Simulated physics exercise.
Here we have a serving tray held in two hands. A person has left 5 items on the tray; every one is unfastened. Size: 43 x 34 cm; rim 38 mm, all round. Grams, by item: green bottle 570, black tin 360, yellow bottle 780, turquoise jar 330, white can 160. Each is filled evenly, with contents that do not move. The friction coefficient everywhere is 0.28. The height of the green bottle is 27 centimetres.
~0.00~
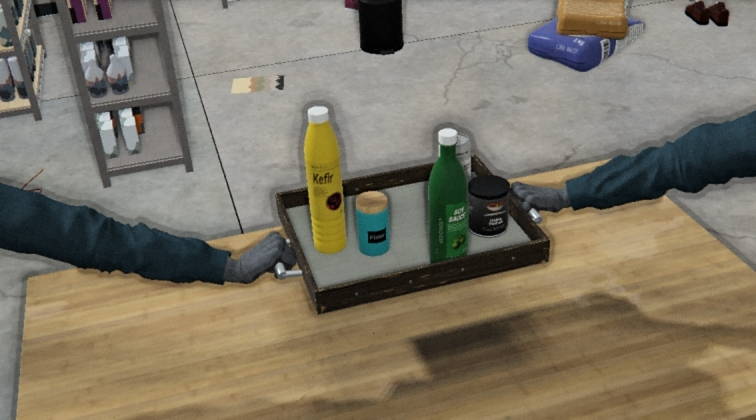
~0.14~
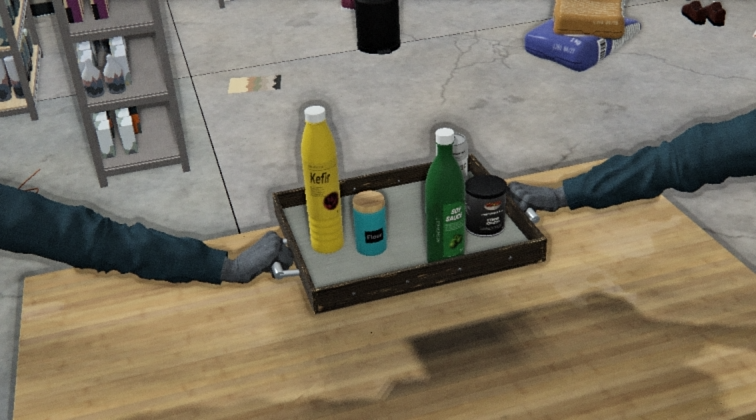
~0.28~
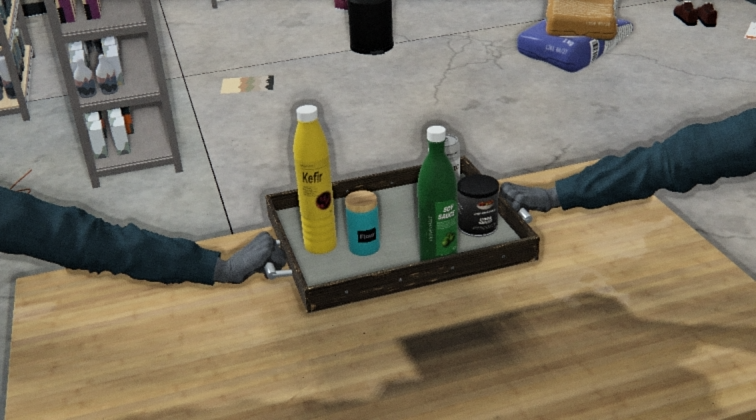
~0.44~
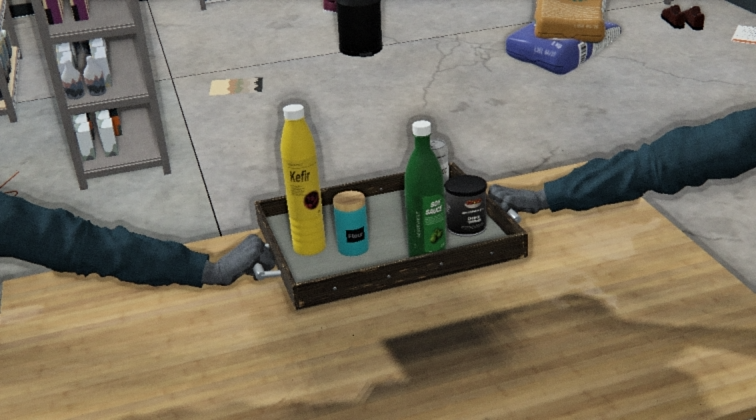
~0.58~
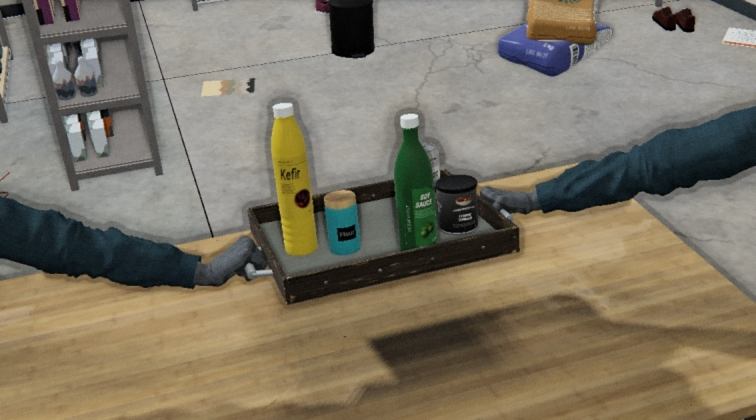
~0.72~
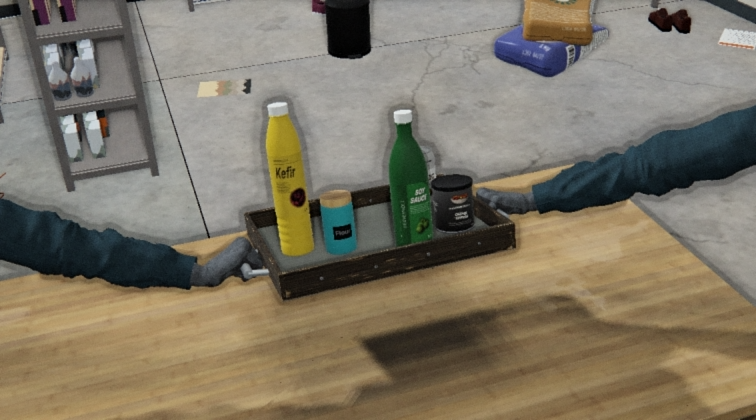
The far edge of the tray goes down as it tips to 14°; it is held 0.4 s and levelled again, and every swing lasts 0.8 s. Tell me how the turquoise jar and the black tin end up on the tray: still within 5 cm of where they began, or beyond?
The turquoise jar barely budges, the black tin barely budges.
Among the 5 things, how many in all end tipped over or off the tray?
Tally: 1.
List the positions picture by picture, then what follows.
In the first picture, tray level; turquoise jar (373, 224); black tin (488, 206).
In the second picture, tray level; green bottle (445, 199).
In the third picture, tray at 1°, far edge down; yellow bottle (314, 181).
In the fourth picture, tray at 5°, far edge down; green bottle (425, 193); yellow bottle (302, 181).
In the fifth picture, tray at 10°, far edge down; green bottle (414, 188).
In the sixth picture, tray at 13°, far edge down; turquoise jar (338, 222); black tin (453, 204).
By 1.42 s, tray at 13°, far edge down; yellow bottle now off the tray.
By 1.72 s, tray at 6°, far edge down.
When it is over (2.6 s), off the tray, yellow bottle; the other 4 within 5 cm of the start. In the last view, turquoise jar near (340, 228), black tin near (456, 211).
